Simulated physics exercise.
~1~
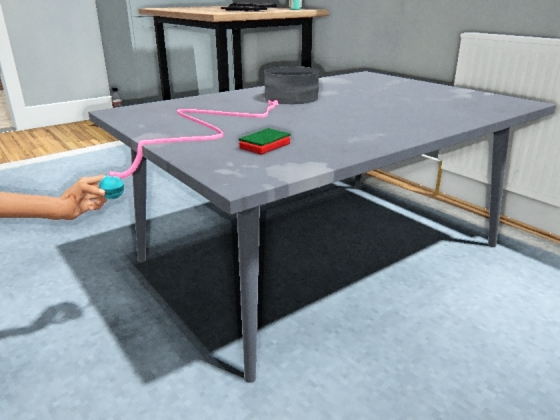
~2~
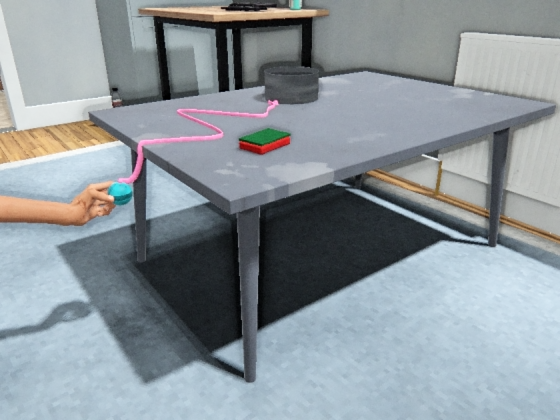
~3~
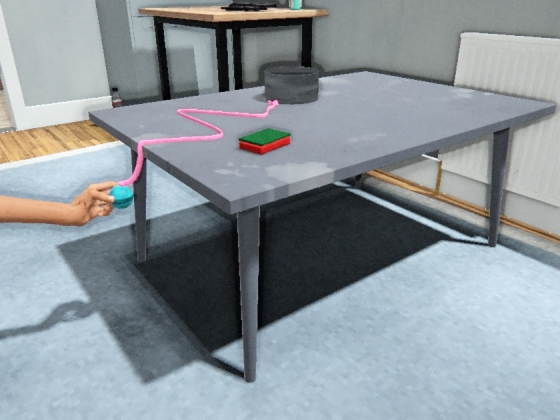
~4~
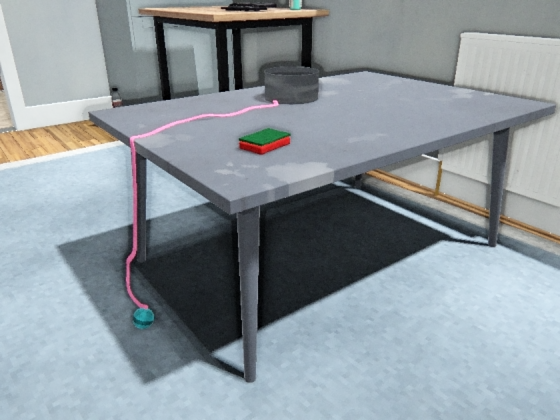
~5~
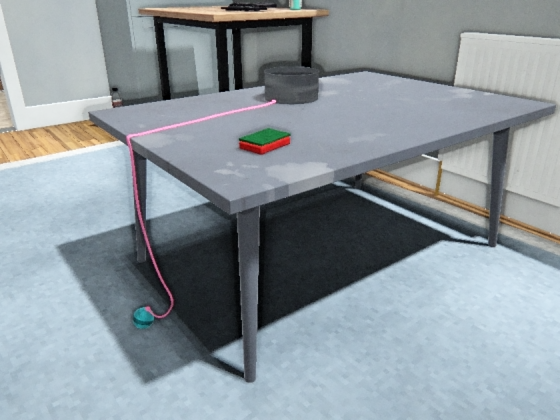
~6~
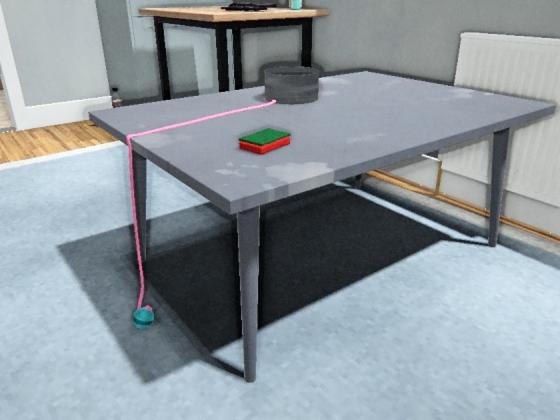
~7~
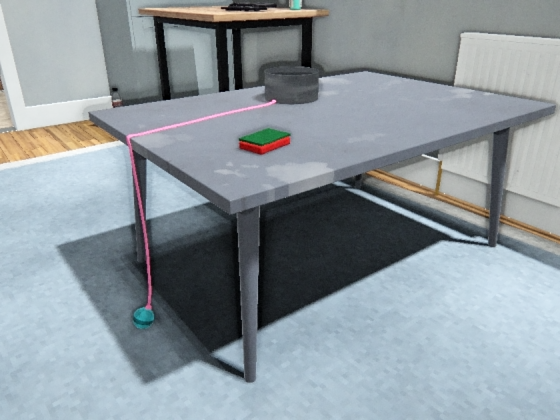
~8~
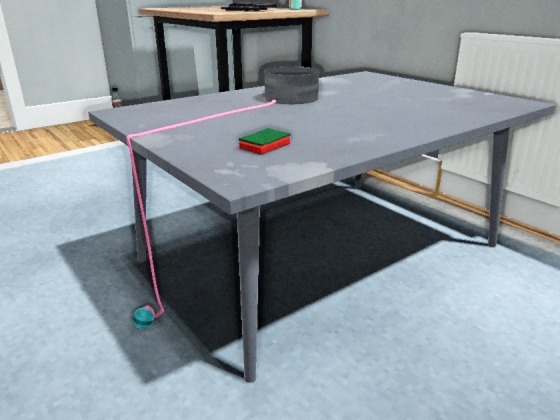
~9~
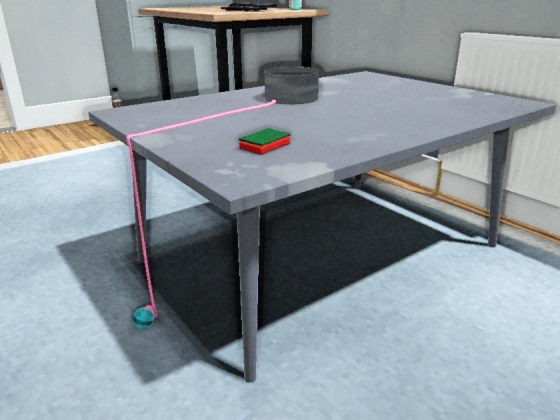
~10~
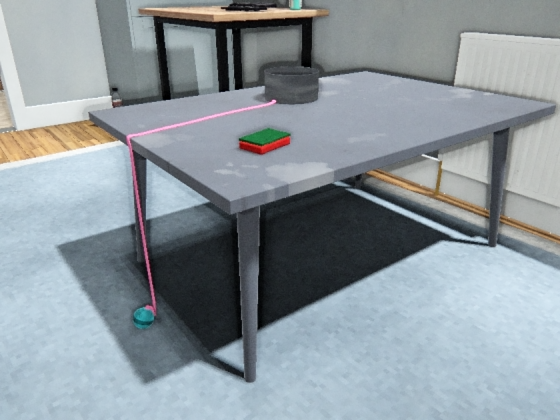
At the start, a hand at the left holds a turquoise ball beside a grey table, with a pink ribbon zigzagging from it across the tabletop to a dark round pot. A red and green sponge sits nearer the front edge. The hand shifts the ball slightly to the right and down, then lets go and is gone from view. The ball drops to the floor, pulling the slack ribbon straighter over the table's edge. The hanging part of the ribbon sways and shifts a little. At the end, the ball rests on the floor, while the pot and sponge remain in place on the table.
